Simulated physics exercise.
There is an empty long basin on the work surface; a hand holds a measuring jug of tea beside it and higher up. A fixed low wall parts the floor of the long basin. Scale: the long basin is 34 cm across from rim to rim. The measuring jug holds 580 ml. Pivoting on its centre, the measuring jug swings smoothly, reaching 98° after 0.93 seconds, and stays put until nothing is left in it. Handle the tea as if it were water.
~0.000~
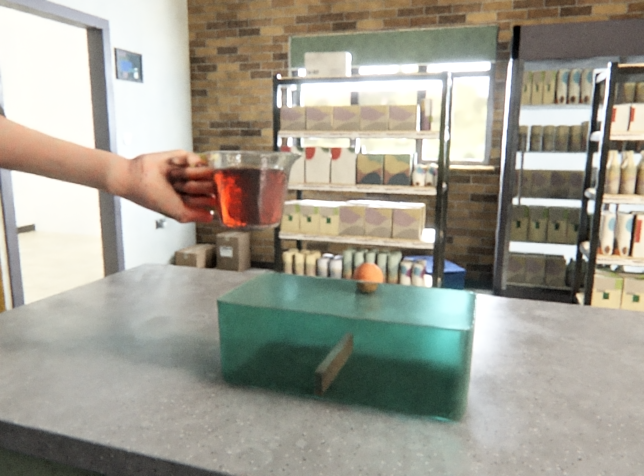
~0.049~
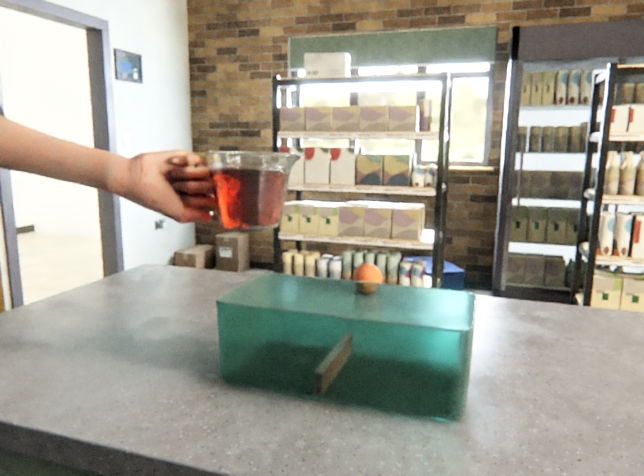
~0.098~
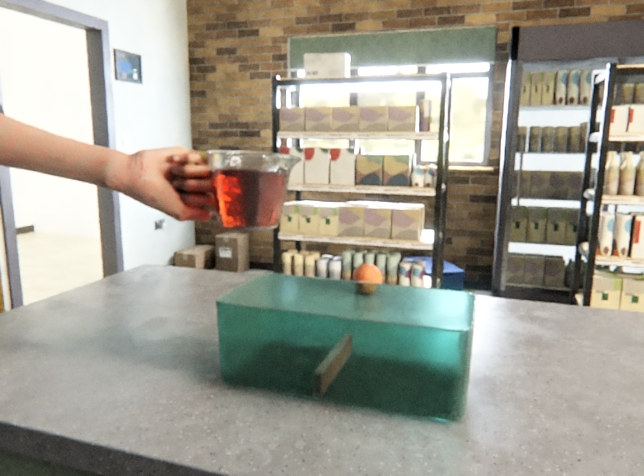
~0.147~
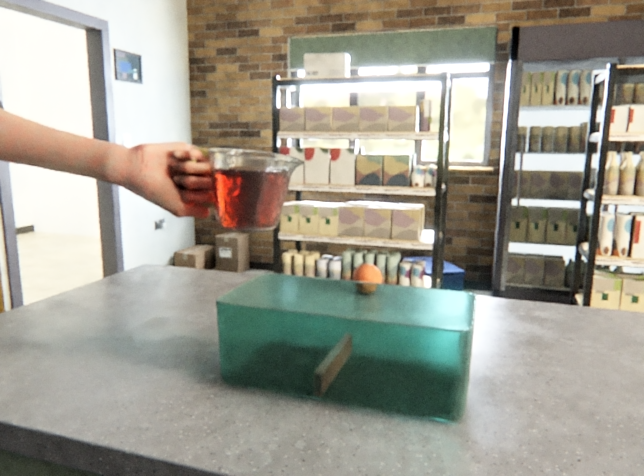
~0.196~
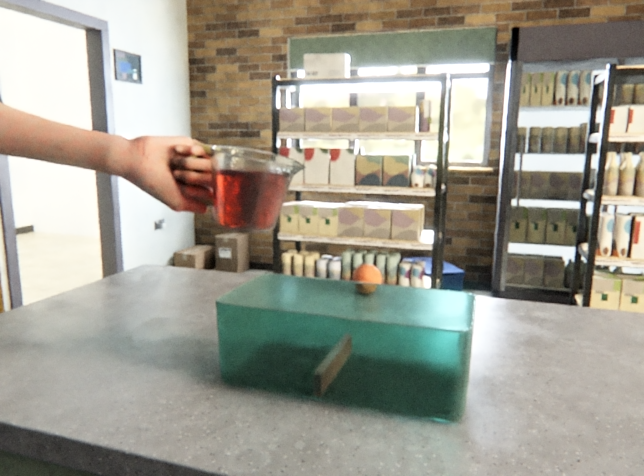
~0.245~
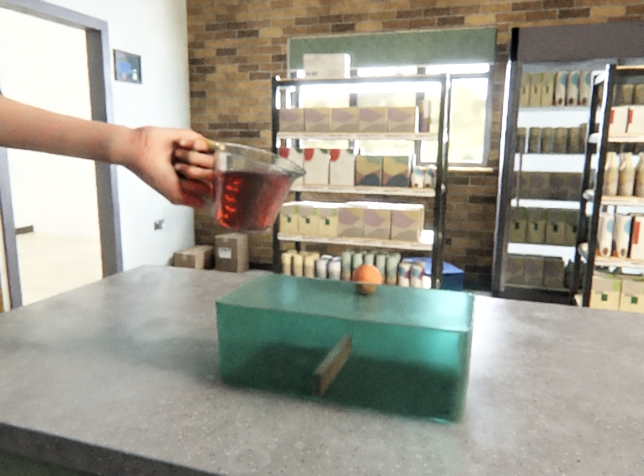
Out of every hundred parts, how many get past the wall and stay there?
About 59 out of 100.
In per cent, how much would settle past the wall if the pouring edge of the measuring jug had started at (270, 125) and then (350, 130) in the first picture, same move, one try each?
I'd say 10 percent on the first go, 90 percent on the next.
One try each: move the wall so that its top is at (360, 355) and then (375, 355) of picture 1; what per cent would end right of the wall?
In order, 10 and 10 per cent.
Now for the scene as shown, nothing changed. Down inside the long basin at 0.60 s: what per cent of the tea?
Near 8 in a hundred.
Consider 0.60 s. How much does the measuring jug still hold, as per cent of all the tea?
68 %.
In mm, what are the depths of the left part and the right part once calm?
Final reading - left some 10 mm, right some 12 mm.
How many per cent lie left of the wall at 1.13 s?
Roughly 40 in a hundred.
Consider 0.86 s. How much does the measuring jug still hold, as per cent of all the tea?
About 14 per cent.
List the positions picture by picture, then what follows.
Tilt 0°; pouring edge (301, 155); surface from (219, 168) to (287, 170); the long basin's rim runs from (240, 286) to (476, 311); the wall's top is at (336, 351), in the first frame.
Tilt 1°; pouring edge (301, 156); surface from (219, 168) to (287, 171), in the second frame.
Tilt 3°; pouring edge (302, 159); surface from (219, 168) to (287, 171), in the third frame.
Tilt 6°; pouring edge (303, 162); surface from (220, 168) to (288, 172), in the fourth frame.
Tilt 10°; pouring edge (305, 167); surface from (221, 169) to (291, 173), in the fifth frame.
Tilt 16°; pouring edge (307, 174); surface from (222, 170) to (294, 174), in the sixth frame.
Then, 0.60 s in, the tilt is 71° and 68 per cent is still to pour, 1 is left of the wall and 8 right of it.
Then, 0.86 s in, the tilt is 97° and 14 per cent is still to pour, 19 is left of the wall and 51 right of it.
Then, 1.13 s in, the tilt is 98° and 1 per cent is still to pour, 39 is left of the wall and 58 right of it.
Then, 1.43 s in, the tilt is 98° and 0 per cent is still to pour, 40 is left of the wall and 59 right of it.
Finally, 40 per cent lies left of the wall, 59 right of it and 1 outside.
